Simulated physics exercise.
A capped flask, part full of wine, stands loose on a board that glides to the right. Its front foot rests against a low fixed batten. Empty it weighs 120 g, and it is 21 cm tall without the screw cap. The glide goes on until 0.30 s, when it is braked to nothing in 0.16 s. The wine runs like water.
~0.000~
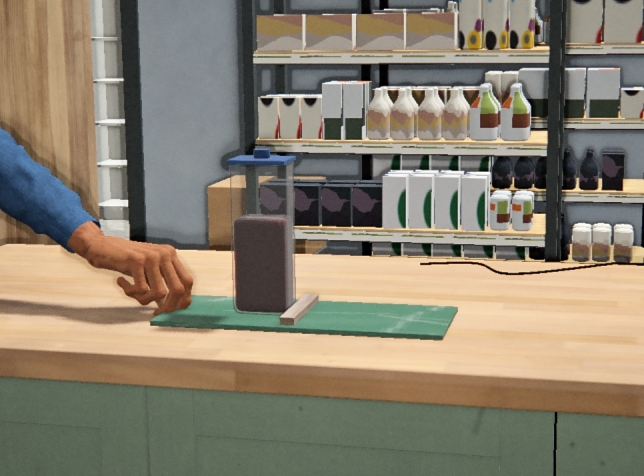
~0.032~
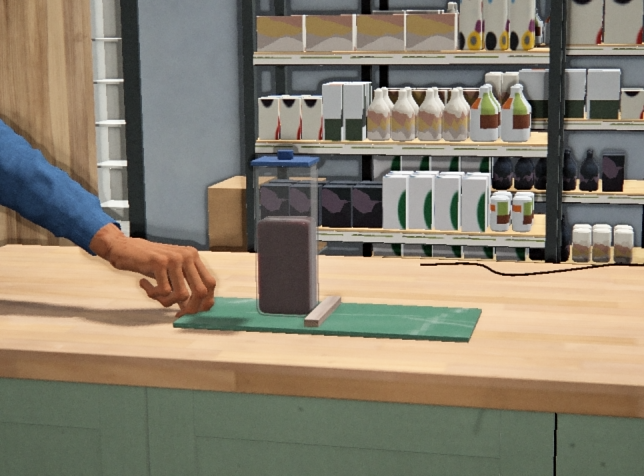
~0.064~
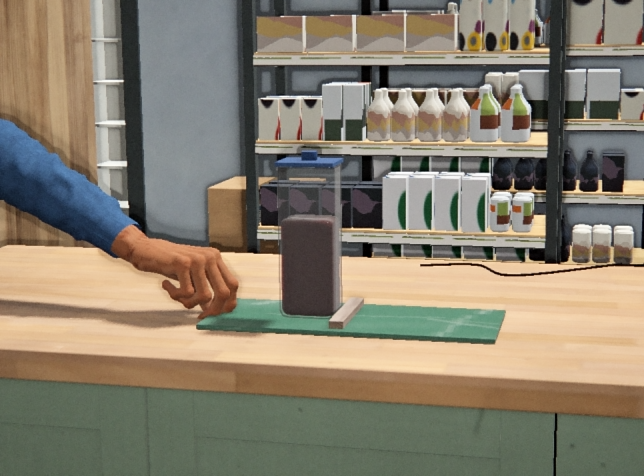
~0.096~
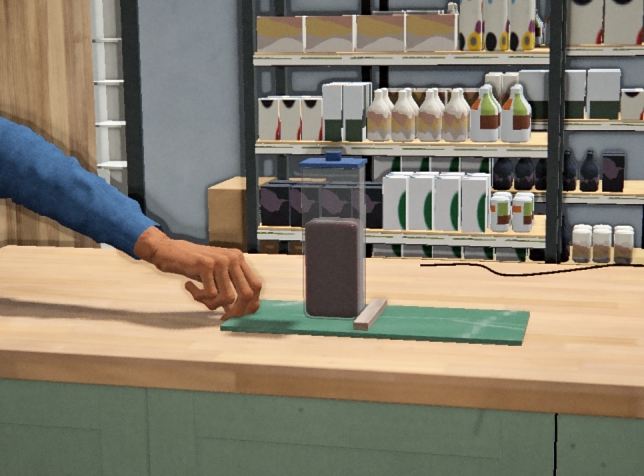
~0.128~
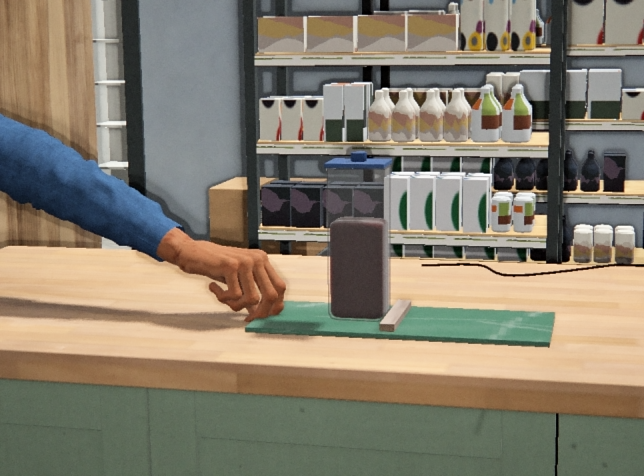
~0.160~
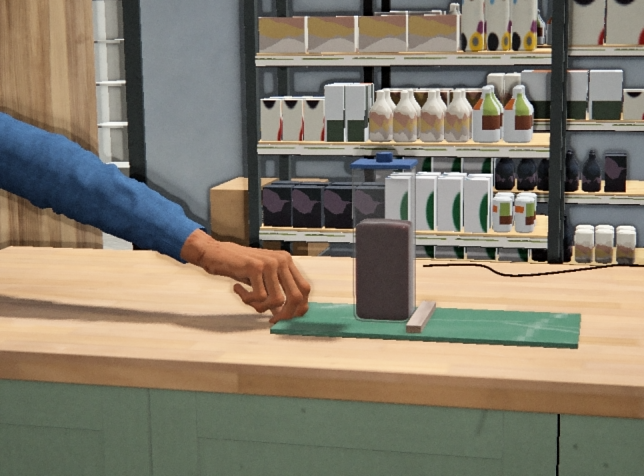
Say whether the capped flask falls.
The capped flask falls.
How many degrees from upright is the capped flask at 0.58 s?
About 40°.
After 0.46 s the board moves at 0.00 m/s; the capped flask leans 15°.
After 0.58 s the capped flask leans 40°.
After 0.74 s the capped flask lies on its side.
After 0.96 s the capped flask lies on its side.
In the end the capped flask lies on its side.
